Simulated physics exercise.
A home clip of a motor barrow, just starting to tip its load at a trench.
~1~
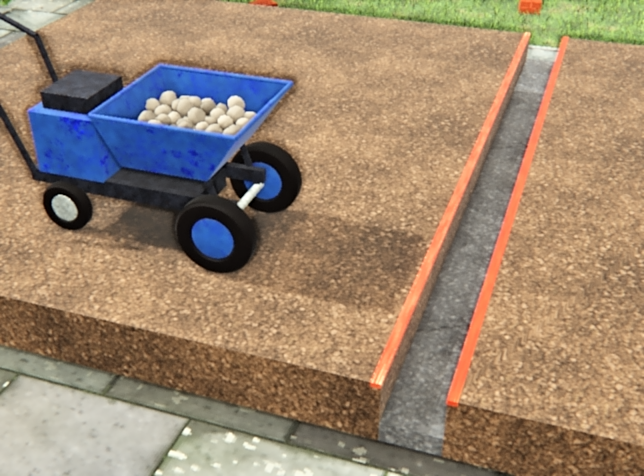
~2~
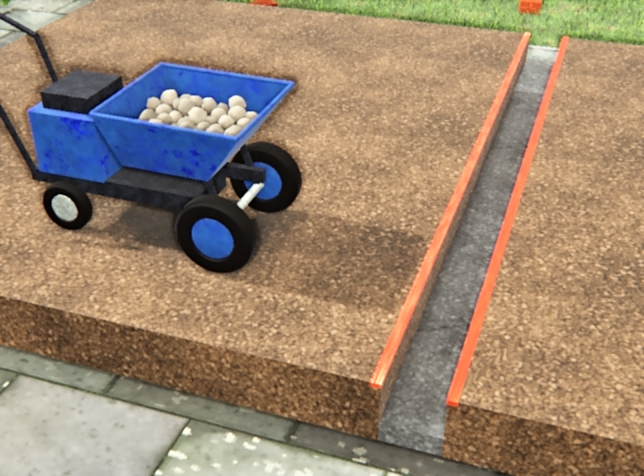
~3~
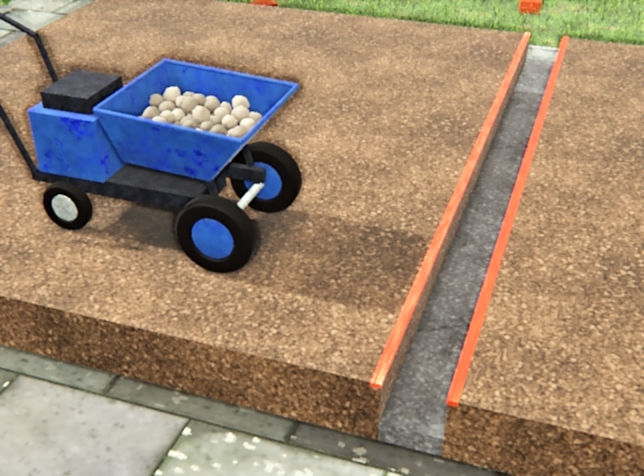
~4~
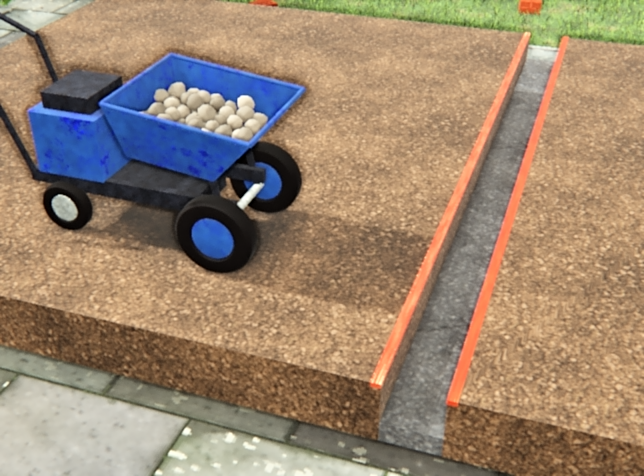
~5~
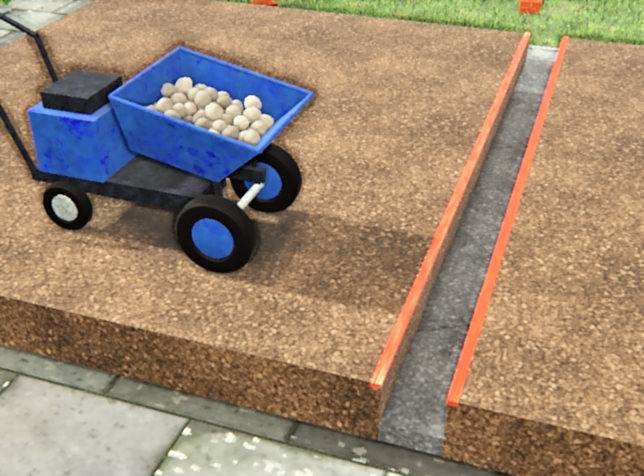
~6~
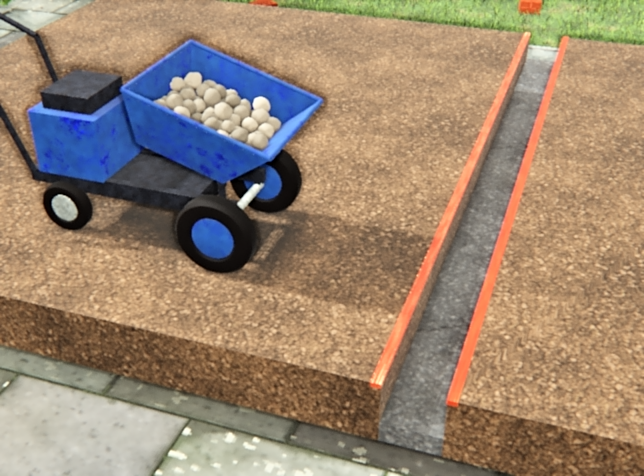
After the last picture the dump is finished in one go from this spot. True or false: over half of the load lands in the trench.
False.
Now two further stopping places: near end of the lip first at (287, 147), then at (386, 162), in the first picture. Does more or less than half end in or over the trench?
Try 1 - the lion's share; try 2 - short of half.
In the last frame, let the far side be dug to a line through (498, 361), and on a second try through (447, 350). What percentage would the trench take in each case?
In order: Near 20, then 20 percent.
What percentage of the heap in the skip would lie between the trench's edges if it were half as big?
My guess is some 0 in a hundred.
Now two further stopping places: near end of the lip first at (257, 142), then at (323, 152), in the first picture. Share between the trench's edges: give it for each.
About 30 per cent for the first spot and about 90 per cent for the second.
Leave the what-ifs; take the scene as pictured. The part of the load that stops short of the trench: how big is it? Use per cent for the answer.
Share of load: Near 80 %.
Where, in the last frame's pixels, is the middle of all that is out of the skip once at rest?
At about (385, 259), give or take.
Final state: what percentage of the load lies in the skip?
Close to 0 per cent, give or take.
Soon after the last picture, skip tipped steeply; all in the skip.
A little later, skip tipped steeply; nearly all in the skip; a stray few short of the trench; a stray few falling.
Later still, skip tipped right over; a small part in the skip; most short of the trench; a small part in or heaped over the trench.
By the end, skip tipped right over; most short of the trench; about a quarter in or heaped over the trench; none beyond it.
